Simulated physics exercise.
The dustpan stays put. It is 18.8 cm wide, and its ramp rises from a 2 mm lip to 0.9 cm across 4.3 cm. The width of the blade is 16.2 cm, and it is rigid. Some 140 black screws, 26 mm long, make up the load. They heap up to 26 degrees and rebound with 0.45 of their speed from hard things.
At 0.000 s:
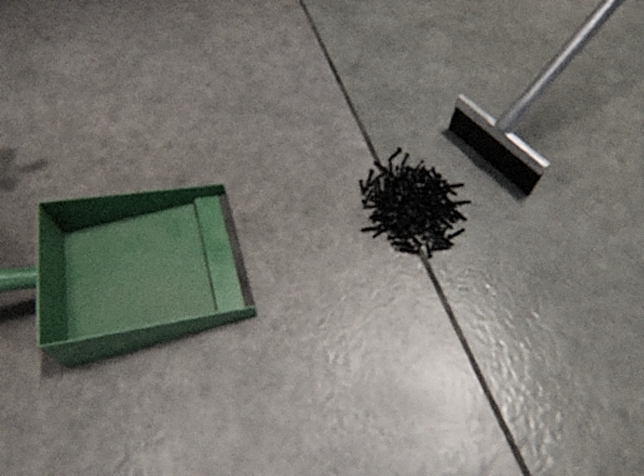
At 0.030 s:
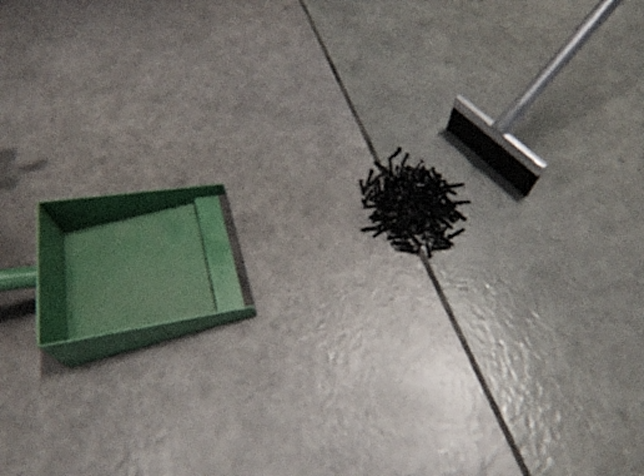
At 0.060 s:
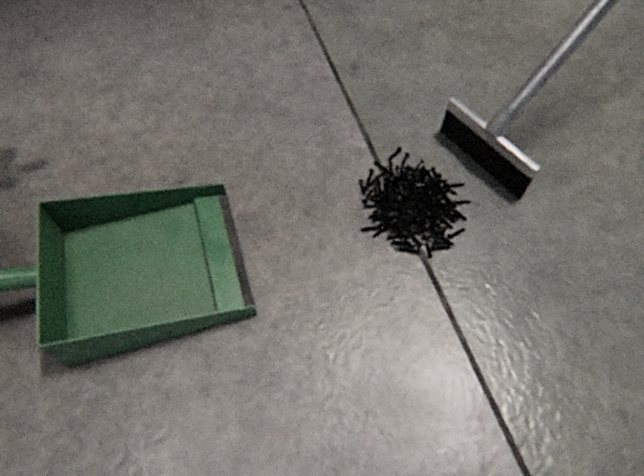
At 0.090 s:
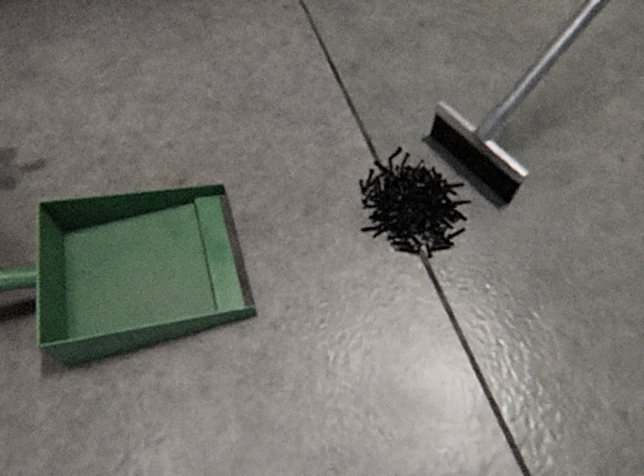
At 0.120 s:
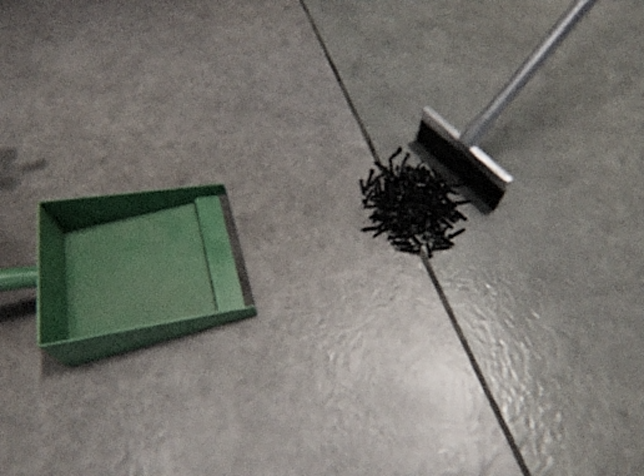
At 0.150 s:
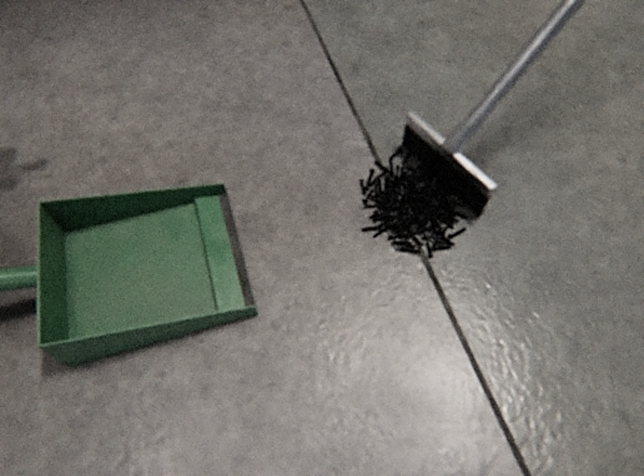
At the start, a green dustpan lies on the left of a grey floor, a heap of small black pieces sits across a dark seam, and a long-handled blade rests to the right. The blade slides a short way left and slightly nearer, reaching the heap and pressing into its right edge, while the dustpan stays still.
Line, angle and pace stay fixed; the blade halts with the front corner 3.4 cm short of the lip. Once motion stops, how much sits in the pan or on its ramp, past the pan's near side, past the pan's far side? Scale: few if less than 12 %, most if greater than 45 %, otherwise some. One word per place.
Pan - some; near side - some; far side - few.
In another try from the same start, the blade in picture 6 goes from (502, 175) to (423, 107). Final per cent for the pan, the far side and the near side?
You'd see pan at 0, far at 5 and near at 0.
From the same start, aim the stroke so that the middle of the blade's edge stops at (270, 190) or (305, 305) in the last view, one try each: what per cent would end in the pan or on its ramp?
First try around 5 %, second try around 10 %.
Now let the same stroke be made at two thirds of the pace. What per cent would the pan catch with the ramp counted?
About 5 per cent.
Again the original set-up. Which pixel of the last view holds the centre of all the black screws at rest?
(262, 278) or so.
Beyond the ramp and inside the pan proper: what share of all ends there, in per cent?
Estimate: Close to 0 per cent of the total.
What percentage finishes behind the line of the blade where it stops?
Roughly 10 per cent.
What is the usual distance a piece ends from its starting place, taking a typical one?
Roughly 24 cm.
Then, at 0.30 s, middle of the blade 17 cm from the lip; 0 % over the lip, far side 0 %, near side 5 %.
Then, at 0.40 s, middle of the blade 9 cm from the lip; 0 % over the lip, far side 0 %, near side 10 %.
After 0.63 s, middle of the blade 6 cm from the lip; 15 % over the lip, far side 0 %, near side 30 %.
At rest (1.5 s), pan 15 %, near side 30 %, far side 0 %, in front of the lip or behind the blade 55 %.
